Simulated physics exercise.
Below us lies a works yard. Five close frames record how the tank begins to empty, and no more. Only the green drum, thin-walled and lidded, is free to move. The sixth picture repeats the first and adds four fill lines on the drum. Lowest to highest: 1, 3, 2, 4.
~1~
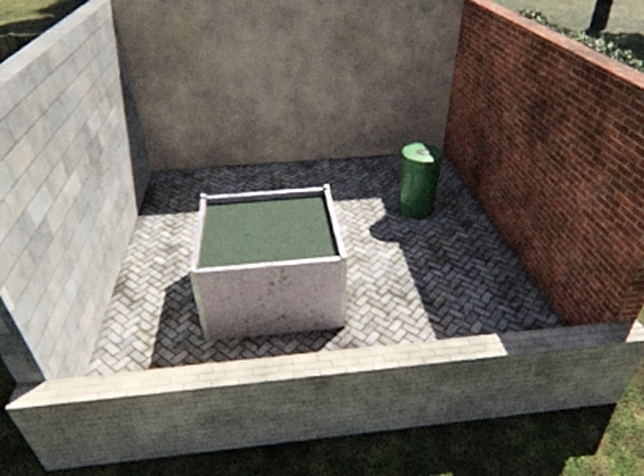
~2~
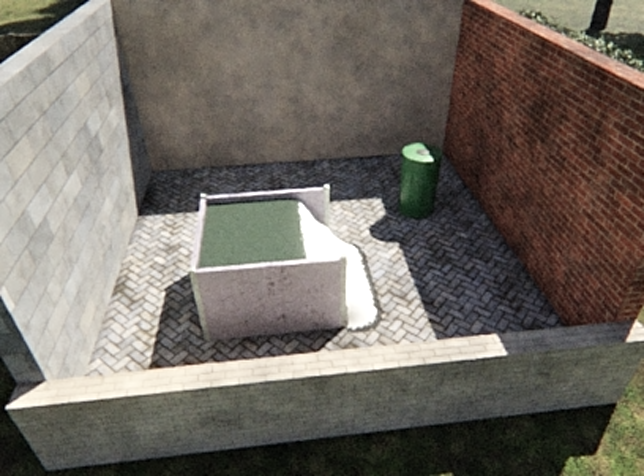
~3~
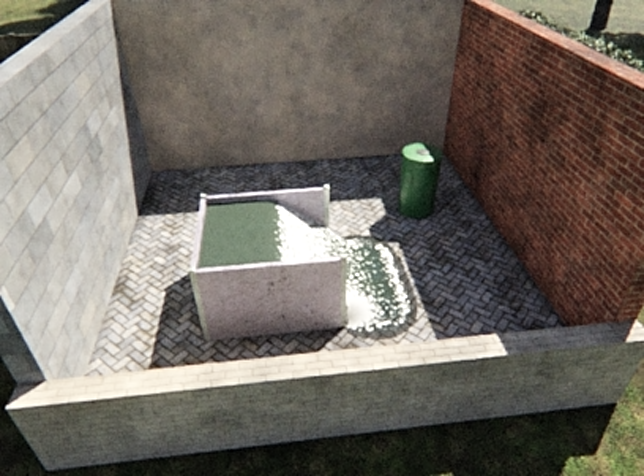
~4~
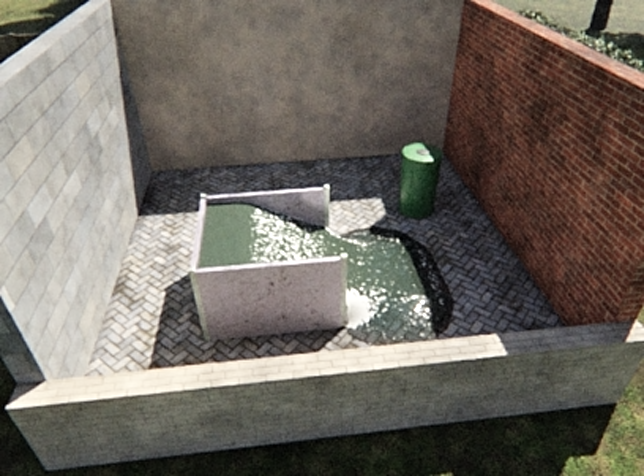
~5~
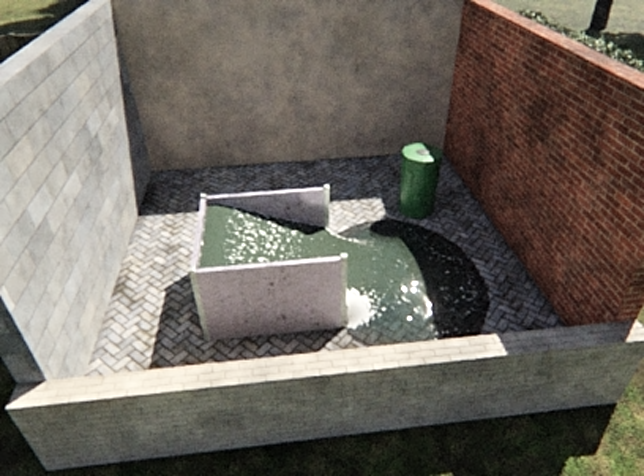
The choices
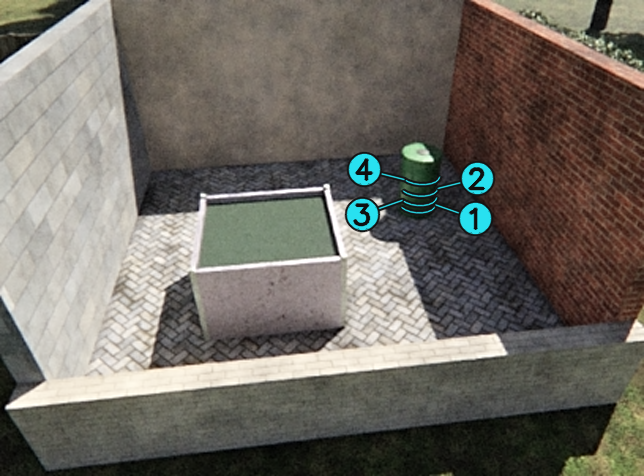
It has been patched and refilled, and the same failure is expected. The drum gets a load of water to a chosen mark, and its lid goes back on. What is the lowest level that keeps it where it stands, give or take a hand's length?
It is 3.
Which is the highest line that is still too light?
That would be 1.
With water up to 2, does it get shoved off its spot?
No.
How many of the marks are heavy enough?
Three of the four.
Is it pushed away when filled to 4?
No, not at all.
On the marked copy, 1 at (422, 212); 2 at (424, 196); 3 at (423, 205); 4 at (425, 184); from the bottom up 1, 3, 2, 4.
Choosing 1, it is pushed about 3 times its own width away.
Choosing 2, it does not move.
Choosing 3, it does not move.
Choosing 4, it does not move.
